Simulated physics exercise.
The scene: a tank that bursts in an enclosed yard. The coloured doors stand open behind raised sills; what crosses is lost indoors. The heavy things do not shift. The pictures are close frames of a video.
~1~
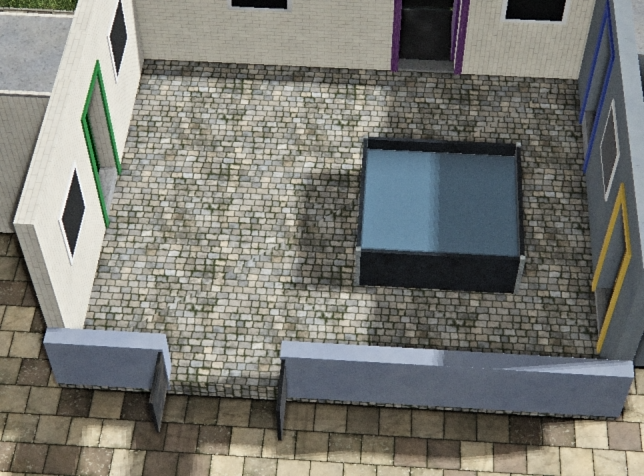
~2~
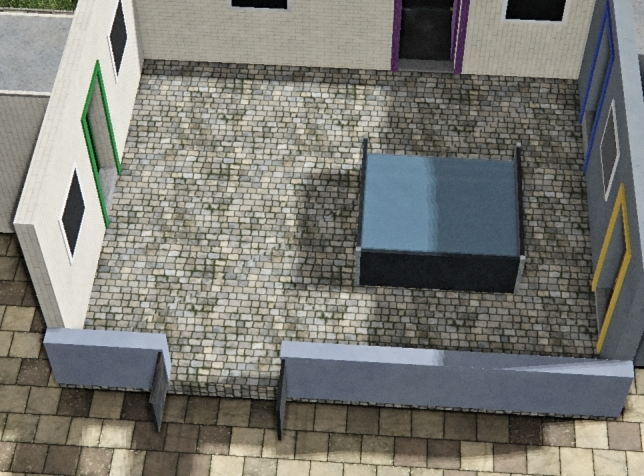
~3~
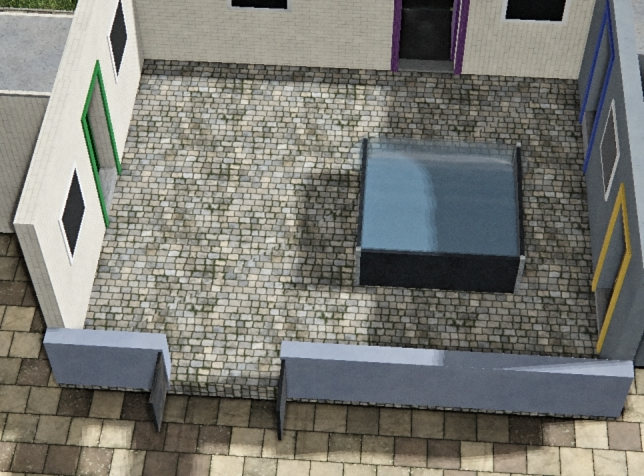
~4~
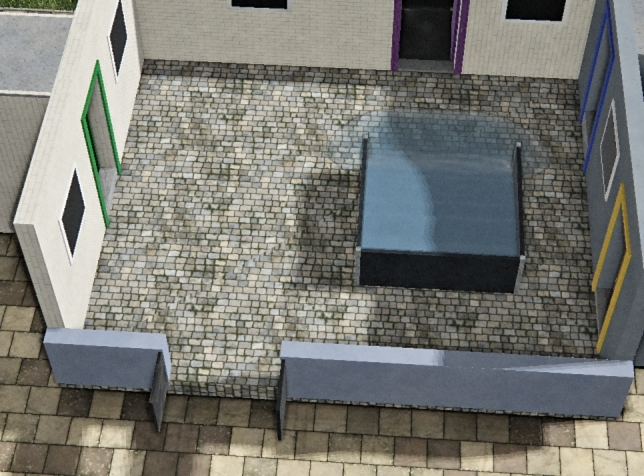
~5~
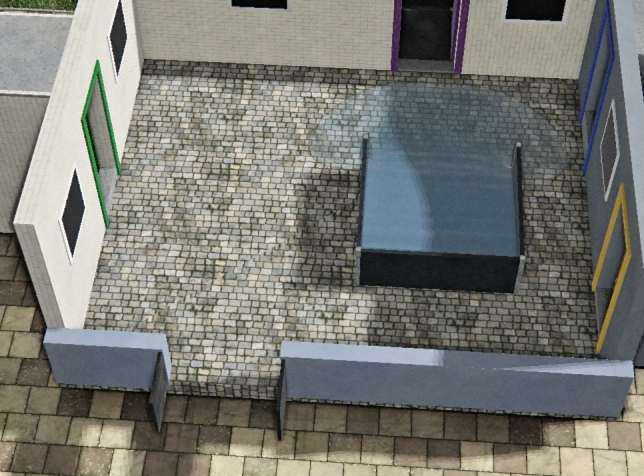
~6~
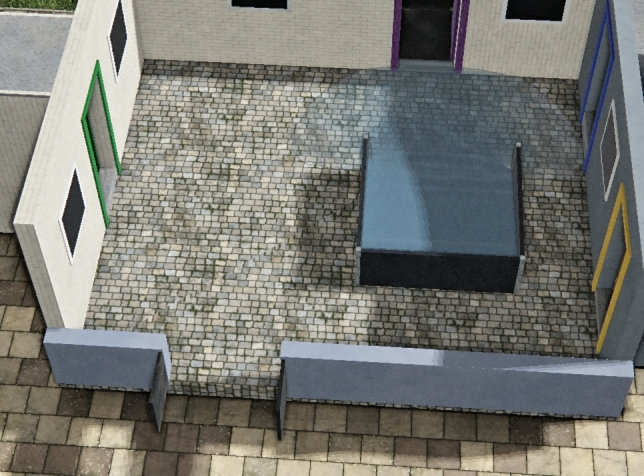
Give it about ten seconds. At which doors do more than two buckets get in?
The green door admits no more than that; the blue door admits no more than that; the yellow door admits no more than that; the purple door lets in a lot.
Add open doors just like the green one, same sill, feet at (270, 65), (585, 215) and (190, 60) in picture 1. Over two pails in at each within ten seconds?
As listed: Holds, keeps below it, keeps below it.
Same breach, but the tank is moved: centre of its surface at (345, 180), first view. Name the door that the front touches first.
That is the purple door.
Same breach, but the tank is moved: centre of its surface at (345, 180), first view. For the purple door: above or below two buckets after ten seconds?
One by one: Purple takes more.
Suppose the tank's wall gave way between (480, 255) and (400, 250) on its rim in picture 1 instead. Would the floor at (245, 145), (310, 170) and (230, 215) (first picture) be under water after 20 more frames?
One after the other: Not flooded, not flooded, awash.
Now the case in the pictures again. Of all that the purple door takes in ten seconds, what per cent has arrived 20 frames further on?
About 85 per cent.
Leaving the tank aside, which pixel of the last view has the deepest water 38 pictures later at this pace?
Roughly at (589, 355).
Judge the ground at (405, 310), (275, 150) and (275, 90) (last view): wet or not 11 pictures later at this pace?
In that order: Free of water, not flooded, wet.
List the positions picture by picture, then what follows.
The first frame shows the water tank at (441, 199) is whole and still.
In the second frame, water pours out on the water tank's far side and has run to (360, 170).
In the third frame, water pours out on the water tank's far side and has run to (352, 157).
In the fourth frame, the front is at (343, 133), out from the gap on the water tank's far side.
In the fifth frame, water pours out on the water tank's far side and has run to (357, 97).
In the sixth frame, the front is at (366, 71), out from the gap on the water tank's far side.
A moment on, water covers 25 % of the floor; the green door not reached, the blue door wet at the sill, nothing in, the yellow door not reached, the purple door far over two buckets in.
Next, water covers 30 % of the floor; the green door not reached, the blue door wet at the sill, nothing in, the yellow door not reached, the purple door far over two buckets in.
Then, water covers 45 % of the floor; the green door wet at the sill, nothing in, the blue door wet at the sill, nothing in, the yellow door wet at the sill, nothing in, the purple door far over two buckets in.
Later, water covers 80 % of the floor; the green door wet at the sill, nothing in, the blue door wet at the sill, nothing in, the yellow door under two buckets in, the purple door far over two buckets in.
In the end, water covers 95 % of the floor; the green door wet at the sill, nothing in, the blue door wet at the sill, nothing in, the yellow door under two buckets in, the purple door far over two buckets in.
